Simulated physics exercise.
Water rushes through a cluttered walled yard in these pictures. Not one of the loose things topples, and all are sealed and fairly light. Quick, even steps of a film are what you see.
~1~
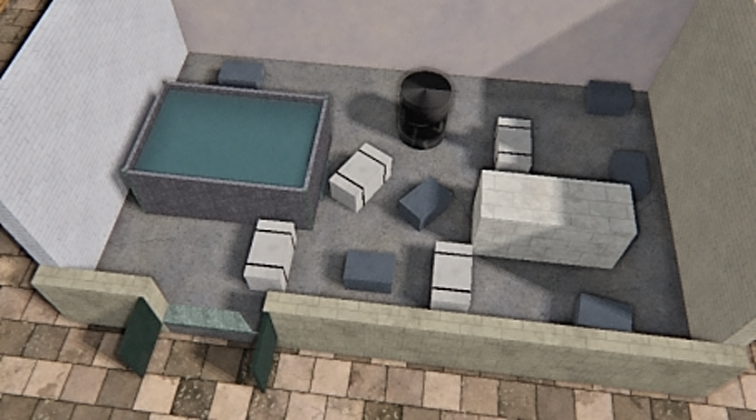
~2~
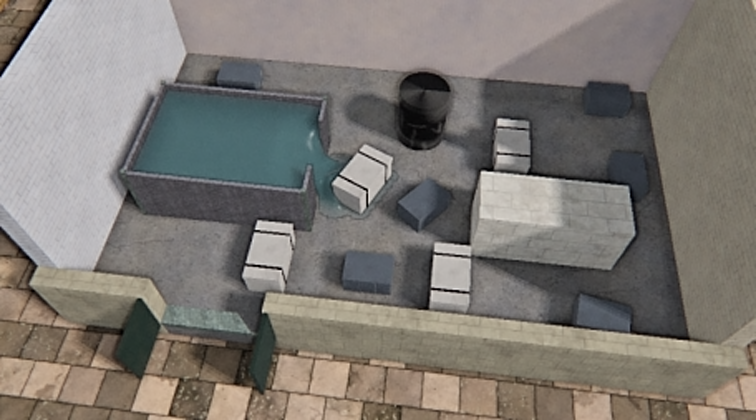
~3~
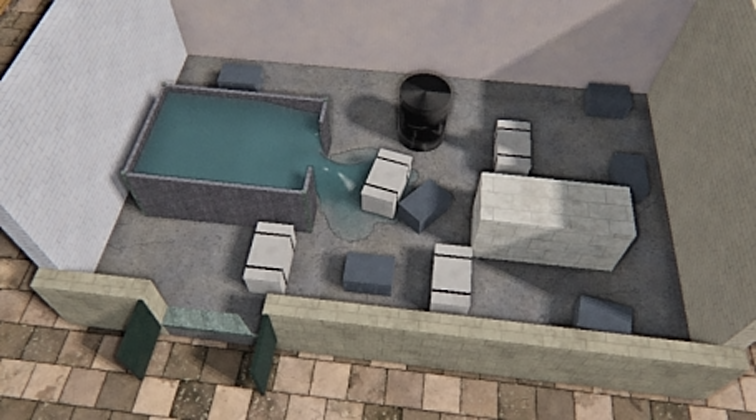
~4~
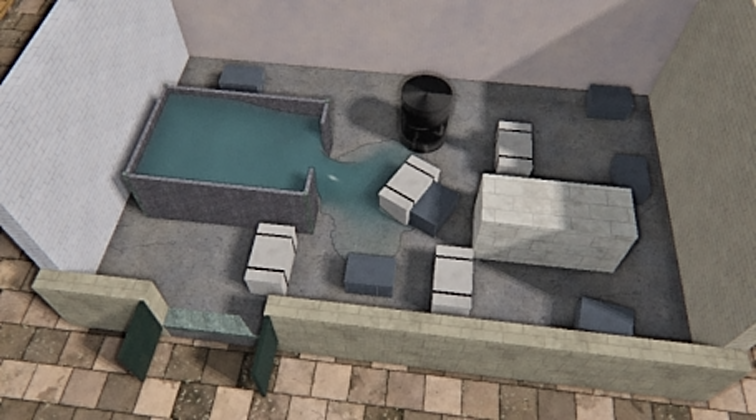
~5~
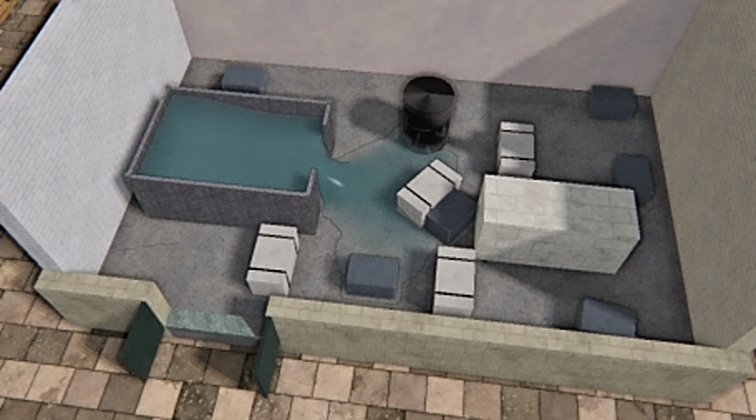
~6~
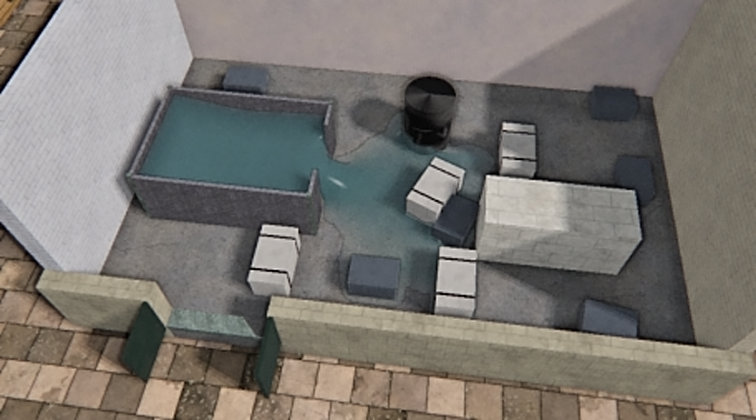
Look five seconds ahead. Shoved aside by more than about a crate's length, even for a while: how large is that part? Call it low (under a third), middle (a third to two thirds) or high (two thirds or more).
High.
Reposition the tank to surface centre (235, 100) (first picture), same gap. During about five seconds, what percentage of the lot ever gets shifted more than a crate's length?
About 90 %.
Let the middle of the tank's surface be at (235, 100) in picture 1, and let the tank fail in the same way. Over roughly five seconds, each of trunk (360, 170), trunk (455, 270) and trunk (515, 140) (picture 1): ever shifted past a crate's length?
Result per object - went far, went far, went far.
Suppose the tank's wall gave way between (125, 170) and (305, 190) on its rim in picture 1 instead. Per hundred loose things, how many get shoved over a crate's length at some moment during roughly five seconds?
Estimate: Close to 40 in a hundred.
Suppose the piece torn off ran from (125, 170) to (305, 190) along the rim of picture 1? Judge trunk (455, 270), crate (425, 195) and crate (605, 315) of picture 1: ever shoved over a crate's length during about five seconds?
Working through them in order, the first gets shoved clear, the second not displaced that far and the last gets shoved clear.
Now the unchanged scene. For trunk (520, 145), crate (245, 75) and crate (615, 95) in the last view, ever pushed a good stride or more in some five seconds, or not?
Taking them as listed, the first cleared the mark, the next remained nearby, and the last cleared the mark.
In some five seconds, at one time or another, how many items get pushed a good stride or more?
Counting them up gives 8.
A moment on, 2 of 10 are well off their spots; 2 afloat.
Next, 4 of 10 are well off their spots; 2 afloat.
Later, 6 of 10 are well off their spots; 5 afloat.
In the end, 8 of 10 are well off their spots, and 8 have been at some point; 6 afloat.
